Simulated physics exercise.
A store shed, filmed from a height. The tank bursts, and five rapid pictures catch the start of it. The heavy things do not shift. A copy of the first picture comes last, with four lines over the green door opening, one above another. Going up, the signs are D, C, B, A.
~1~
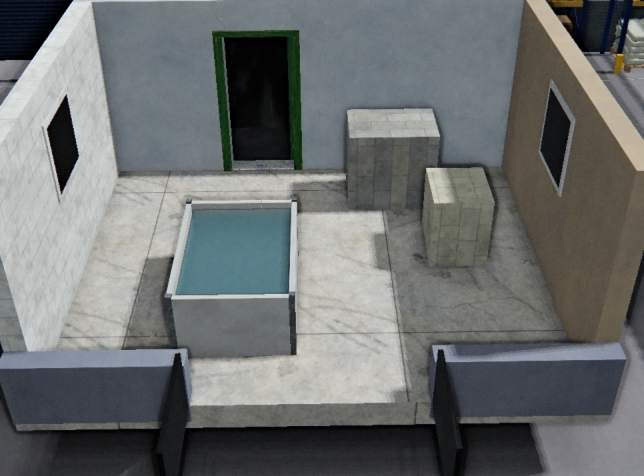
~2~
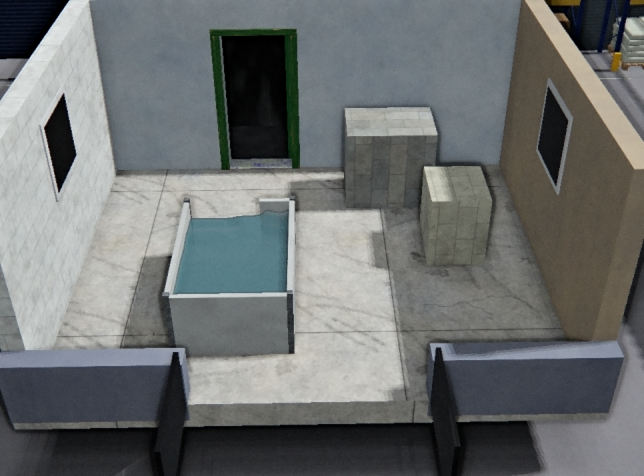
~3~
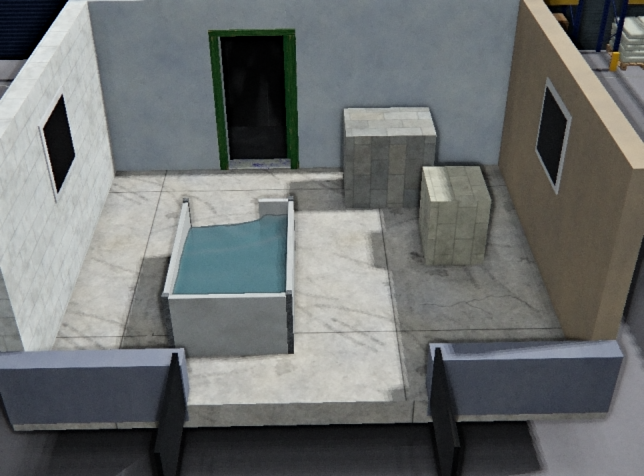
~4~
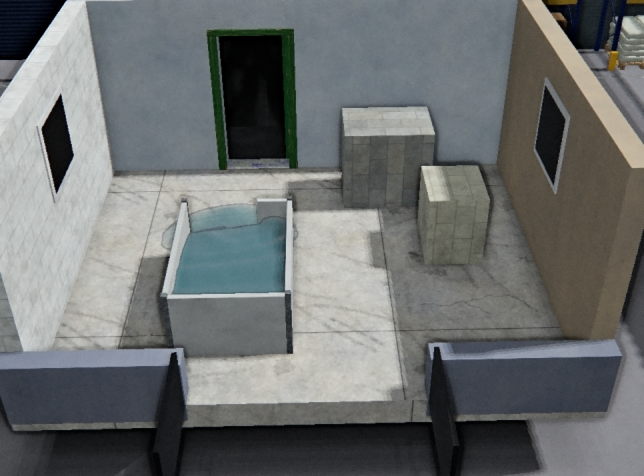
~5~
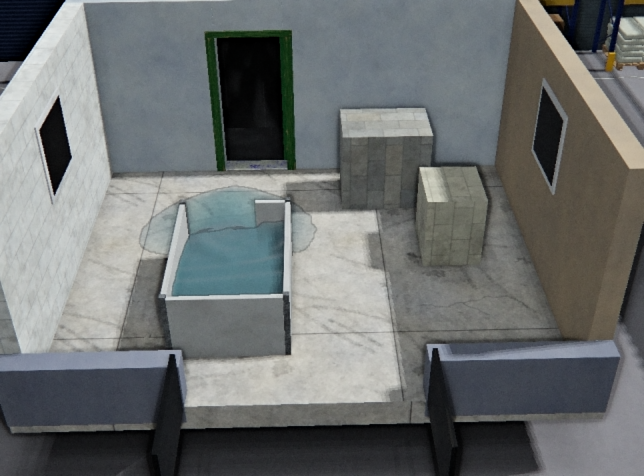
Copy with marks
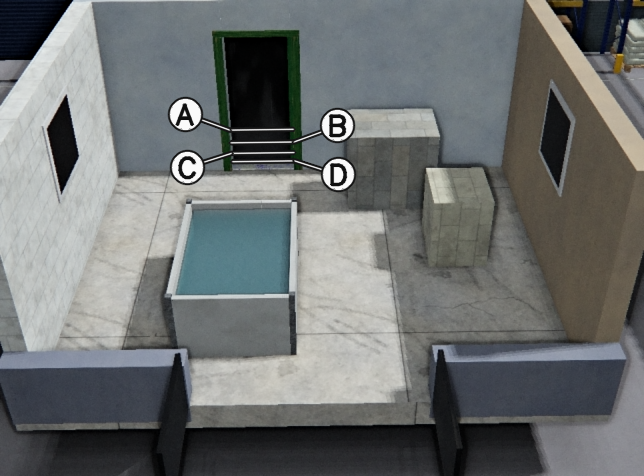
Water sloshed and dropped lower in a raised tank inside a roofless room, then spilled out at the far end, spreading in a thin, clear sheet over the pale floor on both sides.
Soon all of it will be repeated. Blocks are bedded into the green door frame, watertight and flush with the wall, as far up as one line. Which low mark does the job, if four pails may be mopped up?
Line C just does it.
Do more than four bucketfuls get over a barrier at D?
Yes.
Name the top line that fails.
That is line D.
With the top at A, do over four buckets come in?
No, not at all.
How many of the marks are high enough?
Three.
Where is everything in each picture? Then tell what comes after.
In the first picture, water in the tank at rest, its middle at (237, 251); foot of the green doorway at (263, 170); open gate at (310, 343).
In the second picture, water covers 1 % of the ground, its front hidden from here.
In the third picture, water covers 3 % of the ground, its front hidden from here.
In the fourth picture, water covers 7 % of the ground, its front hidden from here.
In the fifth picture, 12 % of the ground under water, visible out to (241, 189).
In white, A at (261, 129); B at (262, 142); C at (262, 152); D at (263, 161); from the bottom up D, C, B, A.
If A is chosen, nothing gets over.
If B is chosen, nothing gets over.
If C is chosen, a bucket or two gets in.
If D is chosen, some 15 bucketfuls get in.
